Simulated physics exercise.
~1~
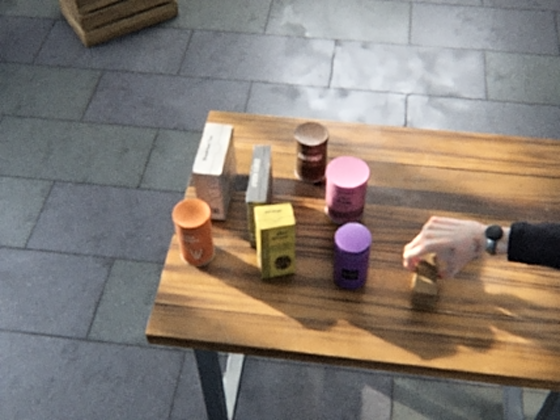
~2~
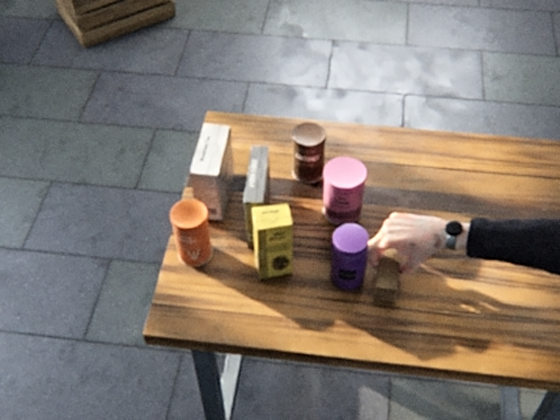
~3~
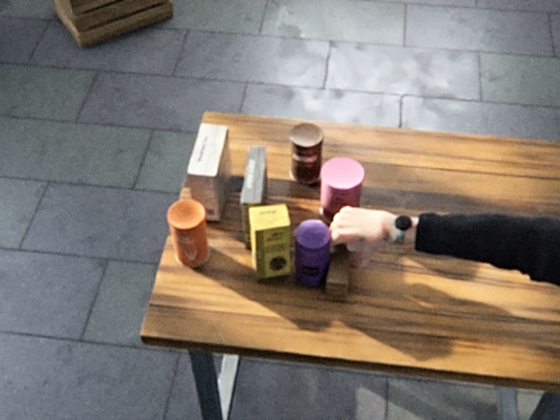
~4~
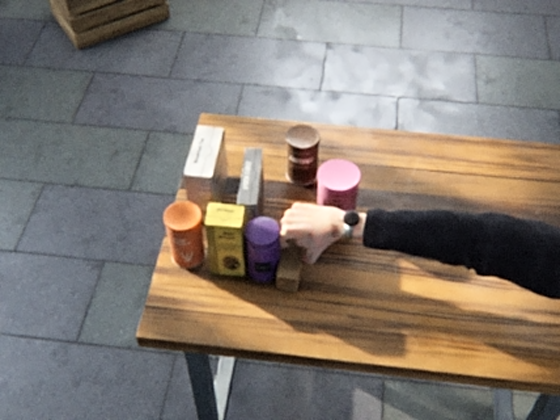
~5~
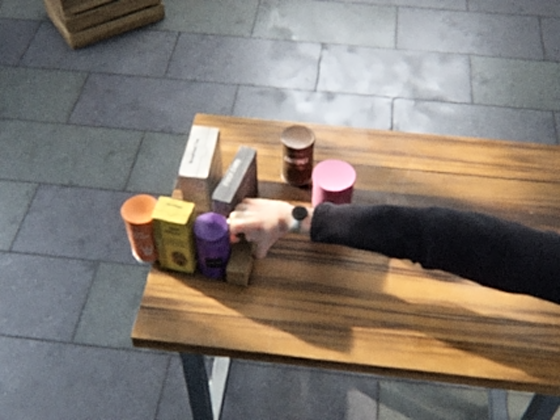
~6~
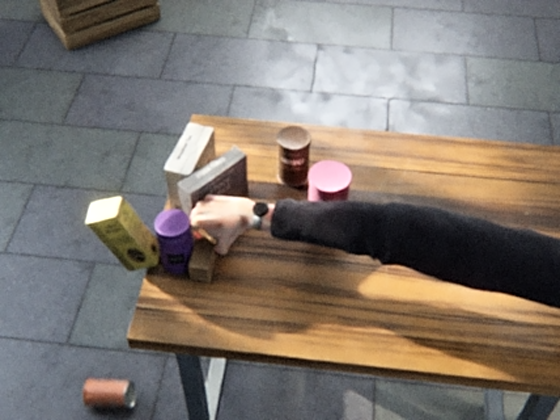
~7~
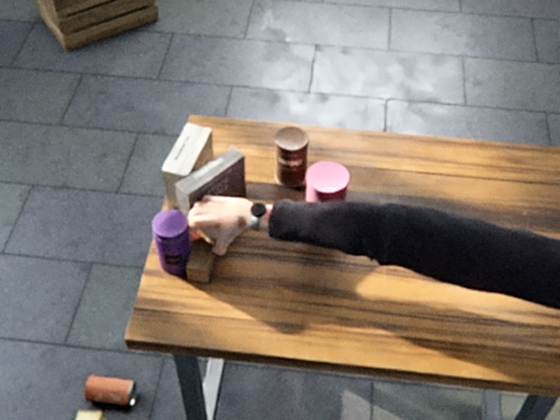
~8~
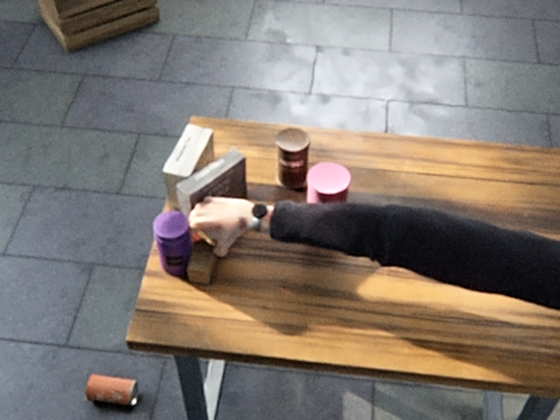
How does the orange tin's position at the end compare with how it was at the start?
At the start the orange tin stands upright on the table, and at the end it lies on its side on the floor.
Hand sliding a small block leftward across a wooden table, pushing an orange tin and then a yellow carton off the edge.
